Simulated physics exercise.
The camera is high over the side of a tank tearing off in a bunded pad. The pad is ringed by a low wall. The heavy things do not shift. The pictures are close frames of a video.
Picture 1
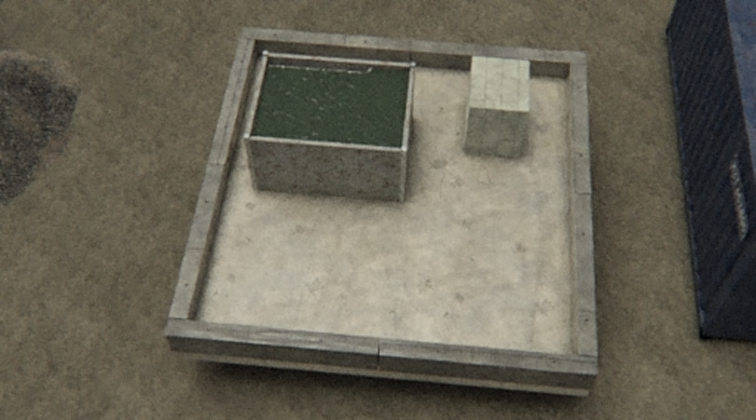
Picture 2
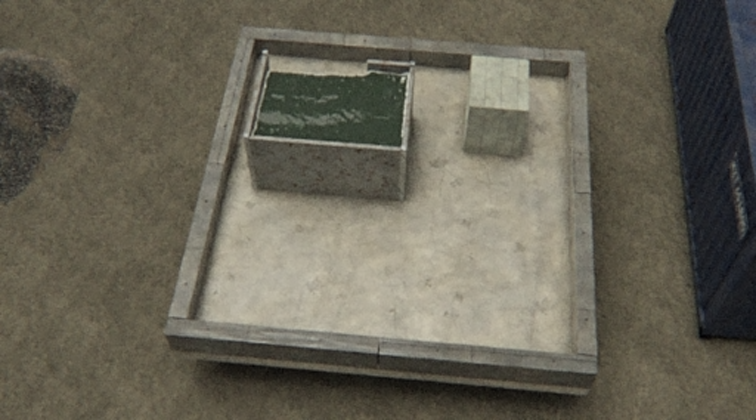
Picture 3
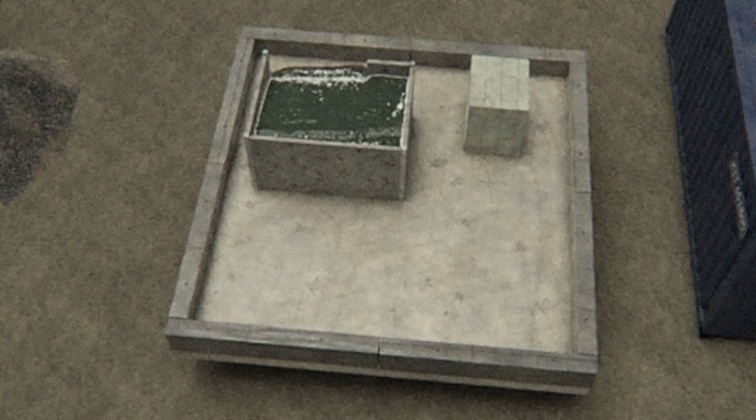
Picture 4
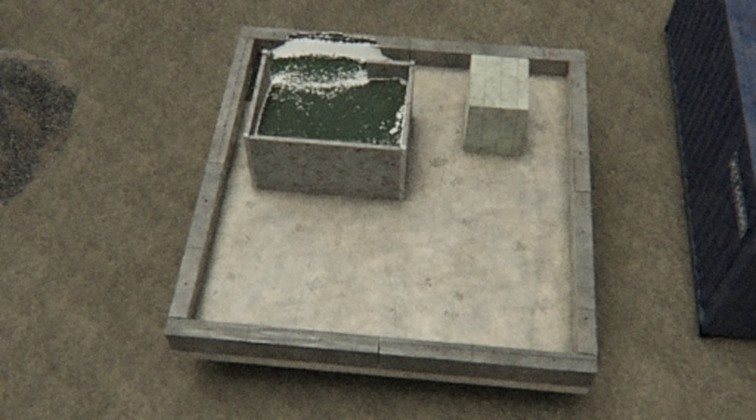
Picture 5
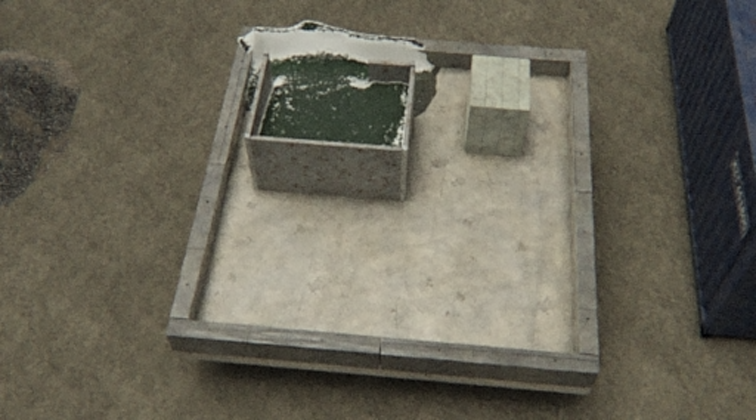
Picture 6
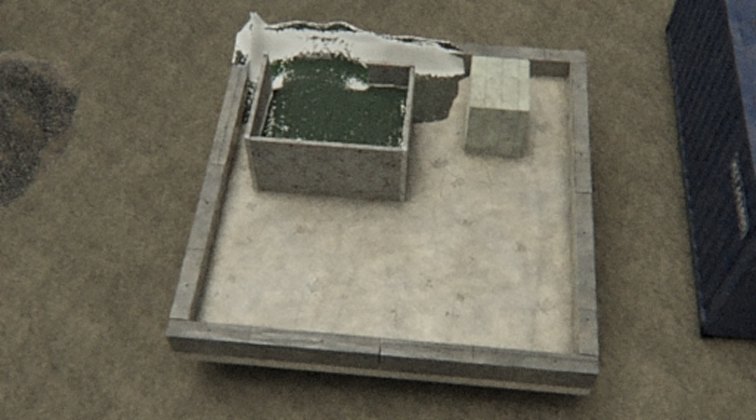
Green water in a tank drops and pours out the far side, spreading right behind it.
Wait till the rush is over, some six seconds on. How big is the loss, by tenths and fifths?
It loses above a fifth.
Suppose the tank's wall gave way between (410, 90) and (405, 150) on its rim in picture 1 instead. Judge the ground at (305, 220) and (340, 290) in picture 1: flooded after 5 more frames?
One after the other: Dry, not flooded.
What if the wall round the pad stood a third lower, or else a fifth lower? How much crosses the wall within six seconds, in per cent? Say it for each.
In turn 44 and 36 per cent.
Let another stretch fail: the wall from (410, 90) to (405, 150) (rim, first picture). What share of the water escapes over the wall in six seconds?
About 10 per cent.
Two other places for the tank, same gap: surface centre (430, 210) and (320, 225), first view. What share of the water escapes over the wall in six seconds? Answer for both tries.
About 10 and 12 per cent.
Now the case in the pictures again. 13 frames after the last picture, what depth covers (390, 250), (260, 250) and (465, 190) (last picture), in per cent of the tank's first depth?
About 0, 2 and 2 per cent.
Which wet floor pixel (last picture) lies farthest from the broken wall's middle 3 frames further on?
I would point to (560, 84).
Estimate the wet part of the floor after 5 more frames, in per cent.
Roughly 20 per cent.
A moment on, water covers 25 % of the floor; the low wall has let 10 % over.
Next, water covers 25 % of the floor; the low wall has let 18 % over.
Then, water covers 45 % of the floor; the low wall has let 29 % over.
Later, water covers 75 % of the floor; the low wall has let 29 % over.
In the end, water covers 80 % of the floor; the low wall has let 29 % over.
